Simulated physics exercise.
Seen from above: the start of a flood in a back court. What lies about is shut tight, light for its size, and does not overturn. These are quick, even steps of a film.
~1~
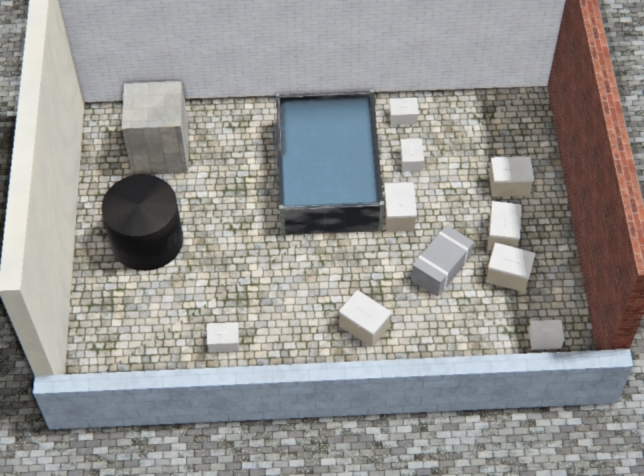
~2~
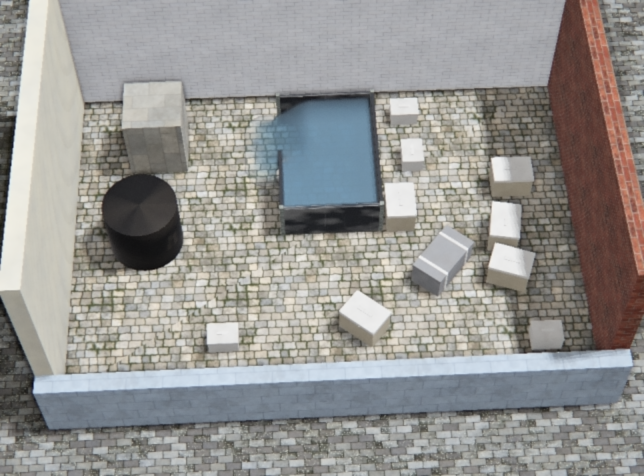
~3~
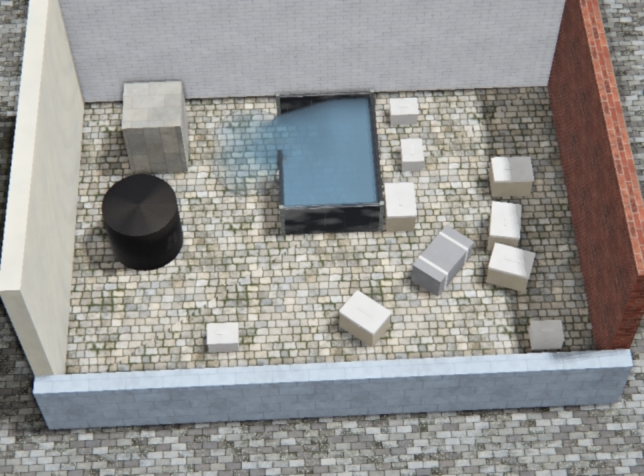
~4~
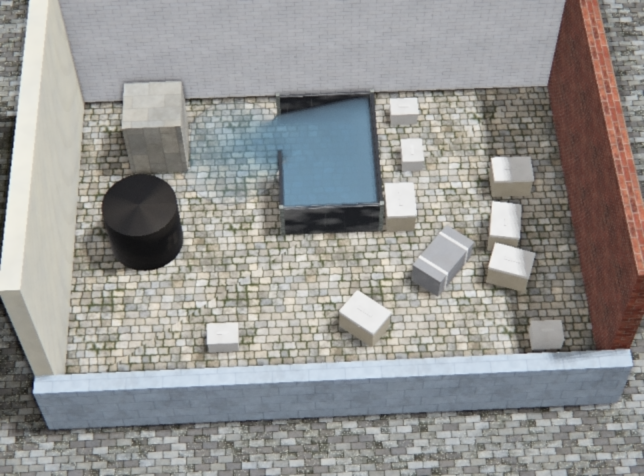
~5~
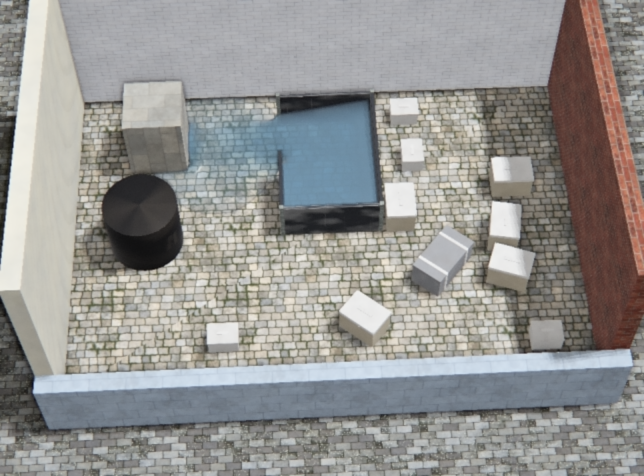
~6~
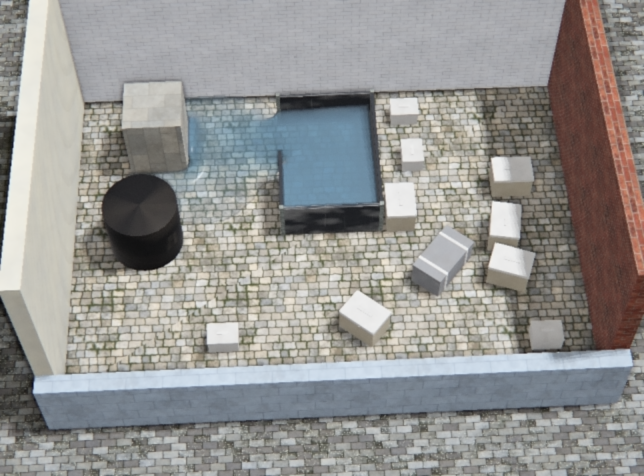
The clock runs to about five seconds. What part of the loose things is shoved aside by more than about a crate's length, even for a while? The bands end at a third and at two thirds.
That comes to under a third.
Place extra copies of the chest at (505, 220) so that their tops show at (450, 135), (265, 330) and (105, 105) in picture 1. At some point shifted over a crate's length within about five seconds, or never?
In turn: Less than that, never so far, pushed that far.
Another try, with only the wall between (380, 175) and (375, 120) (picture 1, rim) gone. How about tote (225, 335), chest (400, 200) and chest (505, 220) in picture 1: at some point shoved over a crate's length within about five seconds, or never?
In that order: Less than that, no, shifted that much.
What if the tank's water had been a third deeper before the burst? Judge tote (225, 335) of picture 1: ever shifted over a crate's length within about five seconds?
Answer: Moved that far.
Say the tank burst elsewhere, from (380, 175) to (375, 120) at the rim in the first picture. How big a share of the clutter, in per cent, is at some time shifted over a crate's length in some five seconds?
Near 50 in a hundred.
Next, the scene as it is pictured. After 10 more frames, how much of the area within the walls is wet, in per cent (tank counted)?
Close to 30 %.
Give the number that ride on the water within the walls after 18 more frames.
The number is 0.
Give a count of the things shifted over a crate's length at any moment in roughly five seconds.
0 of them.
A moment on, 0 of 10 are well off their spots; 0 afloat.
Next, 0 of 10 are well off their spots; 0 afloat.
Later, 0 of 10 are well off their spots; 0 afloat.
In the end, 0 of 10 are well off their spots, and 0 have been at some point; 0 afloat.
